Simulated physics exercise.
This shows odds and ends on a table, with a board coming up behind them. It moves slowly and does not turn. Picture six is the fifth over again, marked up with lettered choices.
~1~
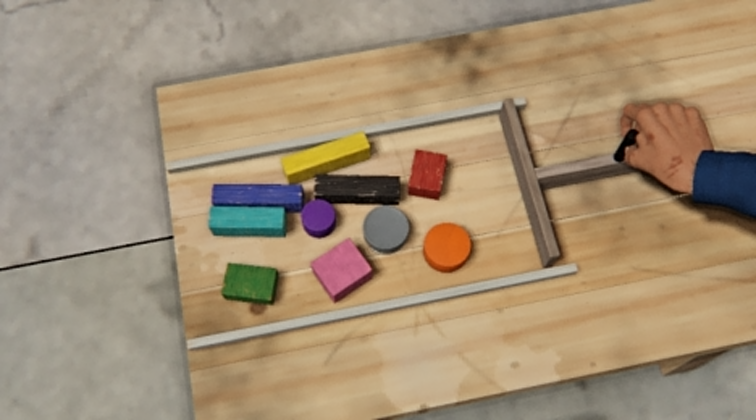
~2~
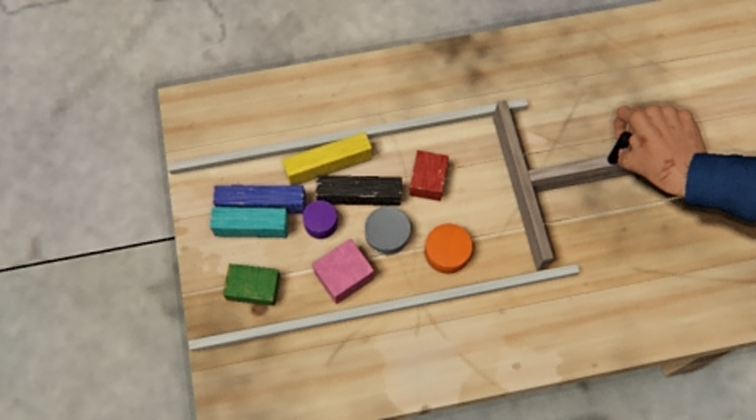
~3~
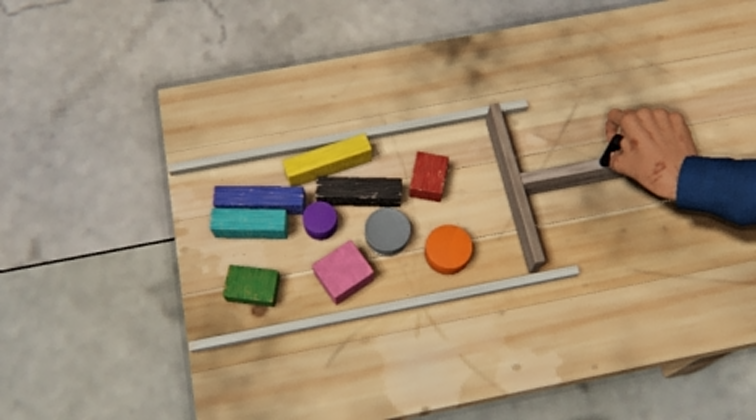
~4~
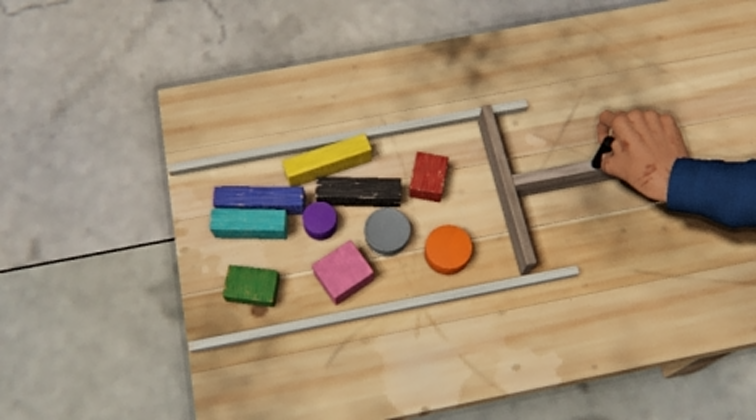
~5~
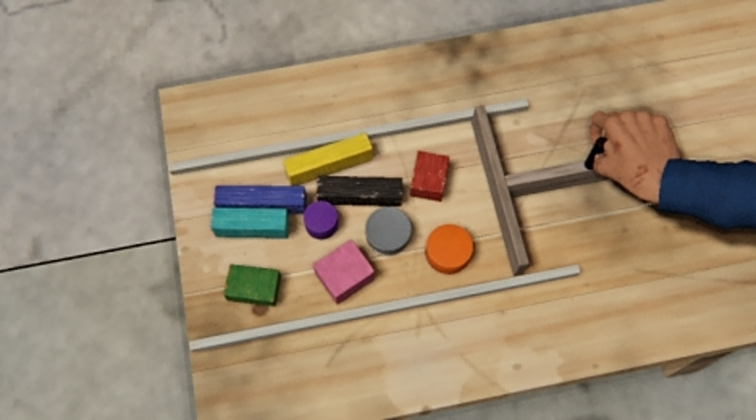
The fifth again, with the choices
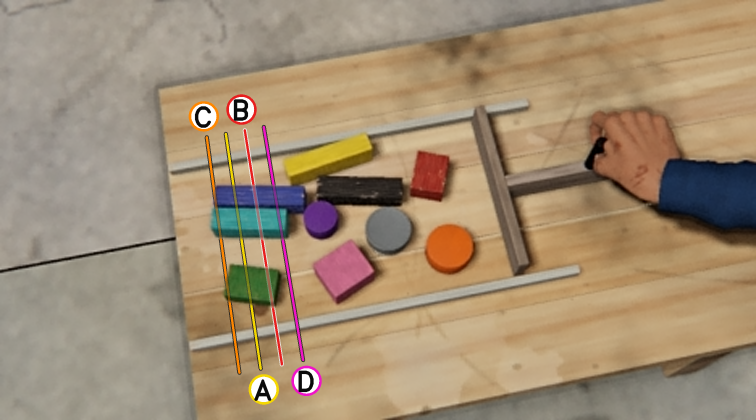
To begin with, a hand at the right grips the handle of a wooden T-shaped board, which stands to the right of colourful blocks, bars and round pieces on a wooden table. The hand then slides the board slowly leftward between two pale rails, narrowing the gap while the pieces stay still.
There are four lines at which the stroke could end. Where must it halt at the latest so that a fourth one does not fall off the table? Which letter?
As far as mark B.
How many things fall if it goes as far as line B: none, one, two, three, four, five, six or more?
Three.
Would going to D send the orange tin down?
No.
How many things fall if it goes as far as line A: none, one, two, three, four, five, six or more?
Five.
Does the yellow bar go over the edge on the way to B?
No.
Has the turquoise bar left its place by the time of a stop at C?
Yes.
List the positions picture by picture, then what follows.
The first frame shows yellow bar (326, 158); green block (250, 284); blue bar (258, 199).
The second frame shows board (525, 177); orange tin (448, 249).
The third frame shows board (517, 179); red block (429, 177).
The fourth frame shows board (508, 181); pink block (344, 273).
The fifth frame shows board (501, 182); grey tin (388, 232); yellow bar (328, 160); green block (253, 285).
On the copy, A at (242, 245); B at (262, 241); C at (222, 248); D at (282, 237).
On B. First, board (415, 198); blue bar (240, 202); orange tin (398, 263).
Then, board (329, 214); blue bar (156, 203); green block (218, 287).
Finally, board (262, 227); turquoise bar over the edge; green block over the edge; three fallen.
By contrast, A drops five; C drops seven; D is within the limit but short.
